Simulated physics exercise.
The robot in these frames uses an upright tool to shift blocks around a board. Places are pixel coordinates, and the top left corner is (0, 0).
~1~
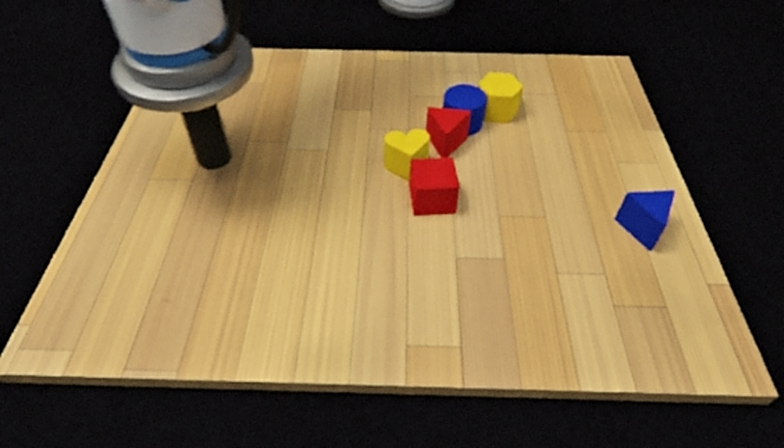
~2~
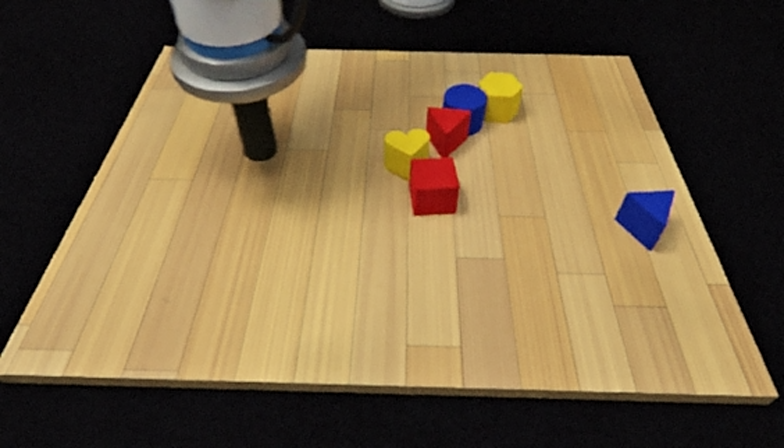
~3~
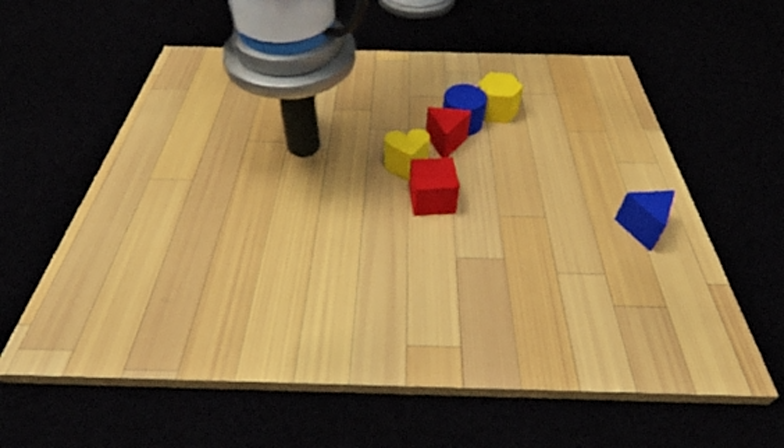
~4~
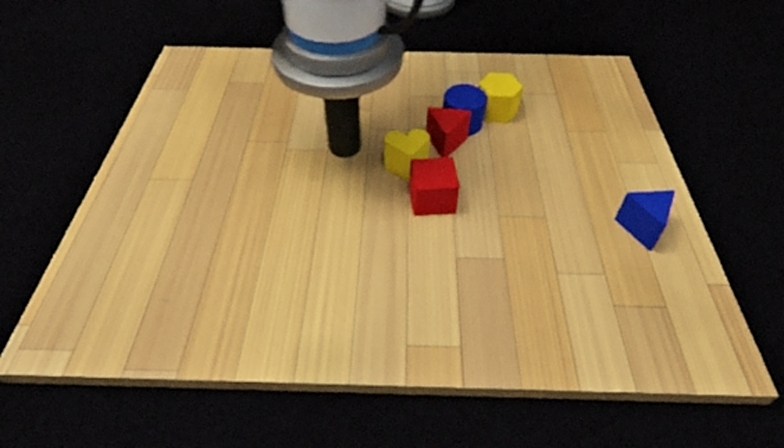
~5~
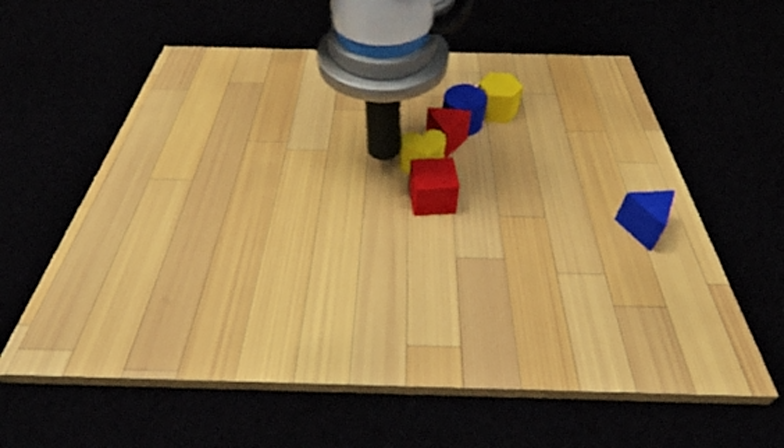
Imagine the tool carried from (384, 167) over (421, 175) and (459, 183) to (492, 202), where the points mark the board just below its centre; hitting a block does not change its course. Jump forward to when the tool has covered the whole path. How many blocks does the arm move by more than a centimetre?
Looking at the path, I think three or more of the blocks end up more than 1 cm away.
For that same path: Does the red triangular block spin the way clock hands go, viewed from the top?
No.
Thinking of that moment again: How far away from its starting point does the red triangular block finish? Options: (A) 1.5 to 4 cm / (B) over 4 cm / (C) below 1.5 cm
Choice A: 1.5 to 4 cm.
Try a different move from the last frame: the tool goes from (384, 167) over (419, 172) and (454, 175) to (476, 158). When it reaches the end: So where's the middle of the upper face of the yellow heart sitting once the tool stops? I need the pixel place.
The middle of its upper face will lie at (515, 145).
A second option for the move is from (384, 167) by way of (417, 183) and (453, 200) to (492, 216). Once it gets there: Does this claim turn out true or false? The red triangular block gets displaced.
The statement is correct.
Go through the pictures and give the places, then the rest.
Tool tip (215, 160); block tops, yellow heart (408, 139); red square (435, 172); red triangular block (448, 116); blue disc (466, 96), in the first picture.
Tool (261, 152); blocks unchanged, in the second picture.
Tool (304, 148); blocks unchanged, in the third picture.
Tool (345, 148); blocks unchanged, in the fourth picture.
Tool (384, 151); yellow heart (424, 140); red square (435, 172); red triangular block (448, 116); blue disc (466, 96), in the fifth picture.
On the path given first. One third of the way, tool (423, 159); yellow heart (464, 147); red square (439, 176); red triangular block (464, 123), turned 45° anticlockwise.
Two thirds of the way, tool (462, 168); yellow heart (504, 151), turned 15° anticlockwise; red square (443, 180), turned 20° clockwise; red triangular block (465, 123), turned 45° anticlockwise.
At the end, tool (495, 186); yellow heart (525, 156), turned 65° anticlockwise; red square (444, 182), turned 30° clockwise; red triangular block (465, 123), turned 45° anticlockwise; blue disc in place.
